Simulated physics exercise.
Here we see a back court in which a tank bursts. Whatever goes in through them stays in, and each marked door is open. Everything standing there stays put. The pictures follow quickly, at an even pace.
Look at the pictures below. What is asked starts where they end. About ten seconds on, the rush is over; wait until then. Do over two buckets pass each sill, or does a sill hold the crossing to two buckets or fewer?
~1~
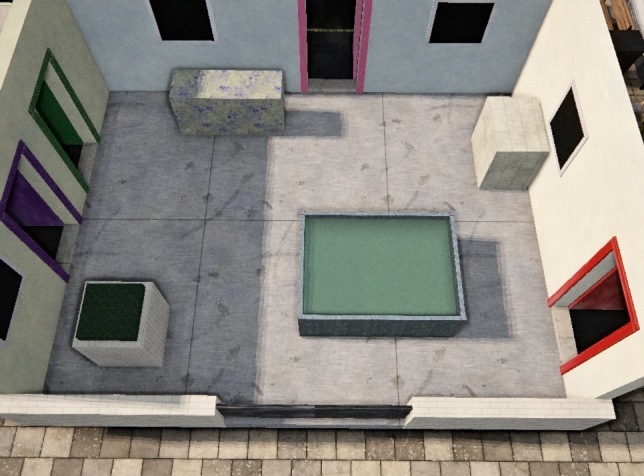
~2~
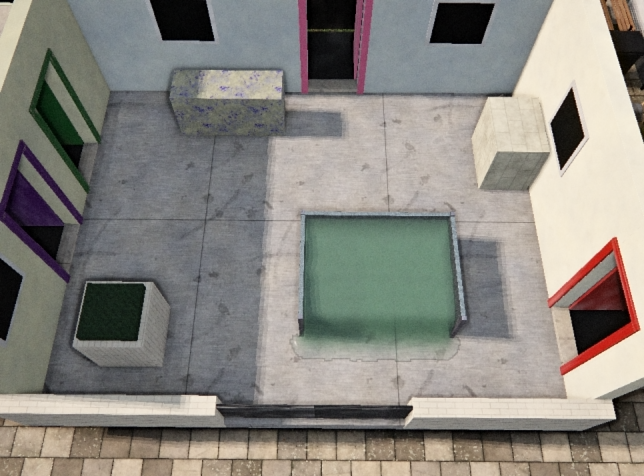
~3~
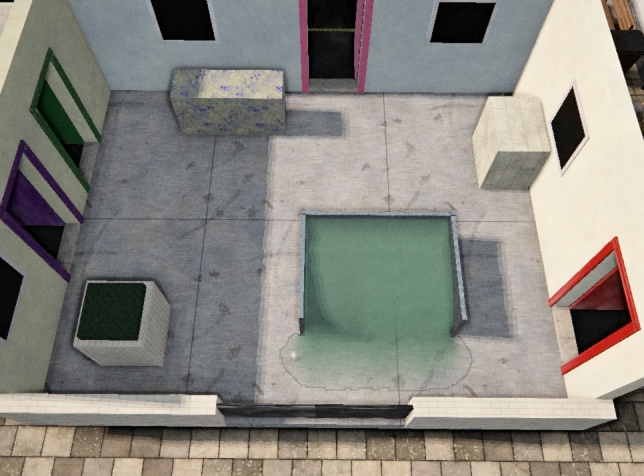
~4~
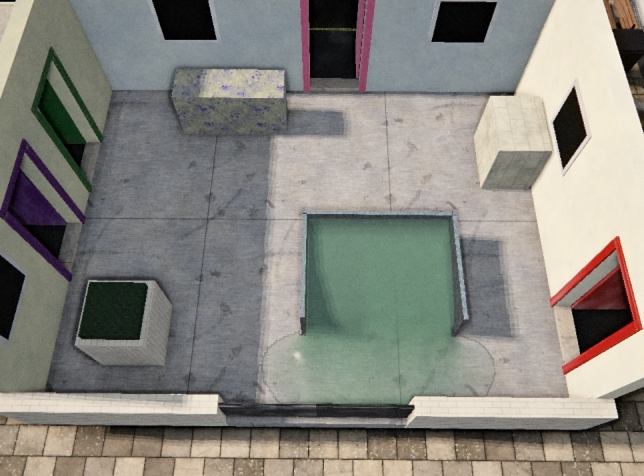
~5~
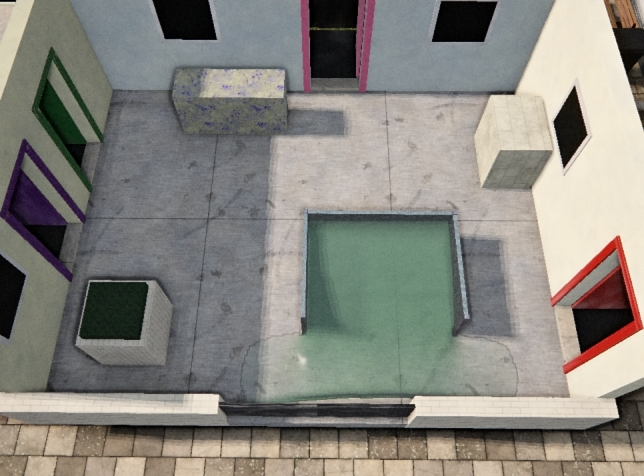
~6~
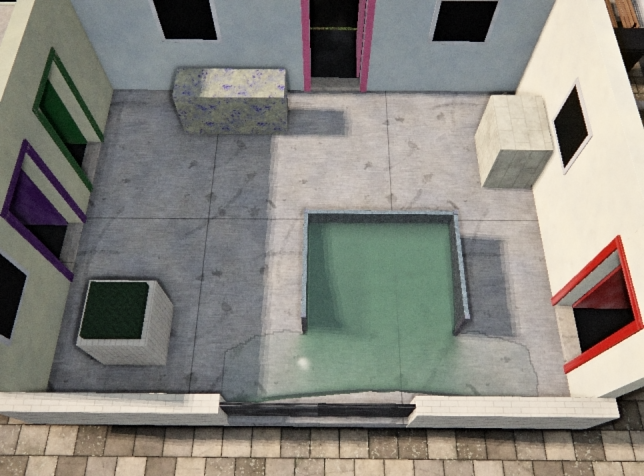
The purple door gets two buckets or less inside; the pink door gets two buckets or less inside; the green door gets more than two buckets inside; the red door gets more than two buckets inside.
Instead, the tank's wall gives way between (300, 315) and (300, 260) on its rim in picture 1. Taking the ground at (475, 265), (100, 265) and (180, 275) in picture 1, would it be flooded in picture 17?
In turn: Untouched, then inundated, then inundated.
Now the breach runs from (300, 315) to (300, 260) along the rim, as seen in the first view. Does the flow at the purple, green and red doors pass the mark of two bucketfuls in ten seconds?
Outcome - purple door: Past the mark, green door: Past the mark, red door: Short of the mark.
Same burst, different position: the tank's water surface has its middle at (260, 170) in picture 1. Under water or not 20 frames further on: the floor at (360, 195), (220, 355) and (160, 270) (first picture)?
Points in turn: Not reached; inundated; inundated.
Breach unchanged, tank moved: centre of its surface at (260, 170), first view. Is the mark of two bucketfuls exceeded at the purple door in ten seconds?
Result for purple door: It tops the limit.
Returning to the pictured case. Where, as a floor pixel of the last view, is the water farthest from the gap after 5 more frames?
My best guess is about (96, 403).
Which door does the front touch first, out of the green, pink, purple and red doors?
My answer is the red door.
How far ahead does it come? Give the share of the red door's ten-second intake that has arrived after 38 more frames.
Share by then: 95 in a hundred.
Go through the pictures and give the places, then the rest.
Still water in the water tank at (379, 265), in the first frame.
Water pours out at (378, 327) and has run to (296, 339), in the second frame.
The front is at (287, 359), out from the gap at (379, 328), in the third frame.
Water pours out at (380, 328) and has run to (271, 379), in the fourth frame.
The front is at a hidden place, out from the gap at (380, 328), in the fifth frame.
The front is at a hidden place, out from the gap at (381, 328), in the sixth frame.
A moment on, water covers 20 % of the floor; the purple door not reached, the pink door not reached, the green door not reached, the red door wet at the sill, nothing in.
Next, water covers 30 % of the floor; the purple door not reached, the pink door not reached, the green door not reached, the red door over two buckets in.
Then, water covers 60 % of the floor; the purple door wet at the sill, nothing in, the pink door not reached, the green door wet at the sill, nothing in, the red door far over two buckets in.
Later, water covers 90 % of the floor; the purple door wet at the sill, nothing in, the pink door wet at the sill, nothing in, the green door under two buckets in, the red door far over two buckets in.
In the end, water covers 100 % of the floor; the purple door wet at the sill, nothing in, the pink door under two buckets in, the green door over two buckets in, the red door far over two buckets in.
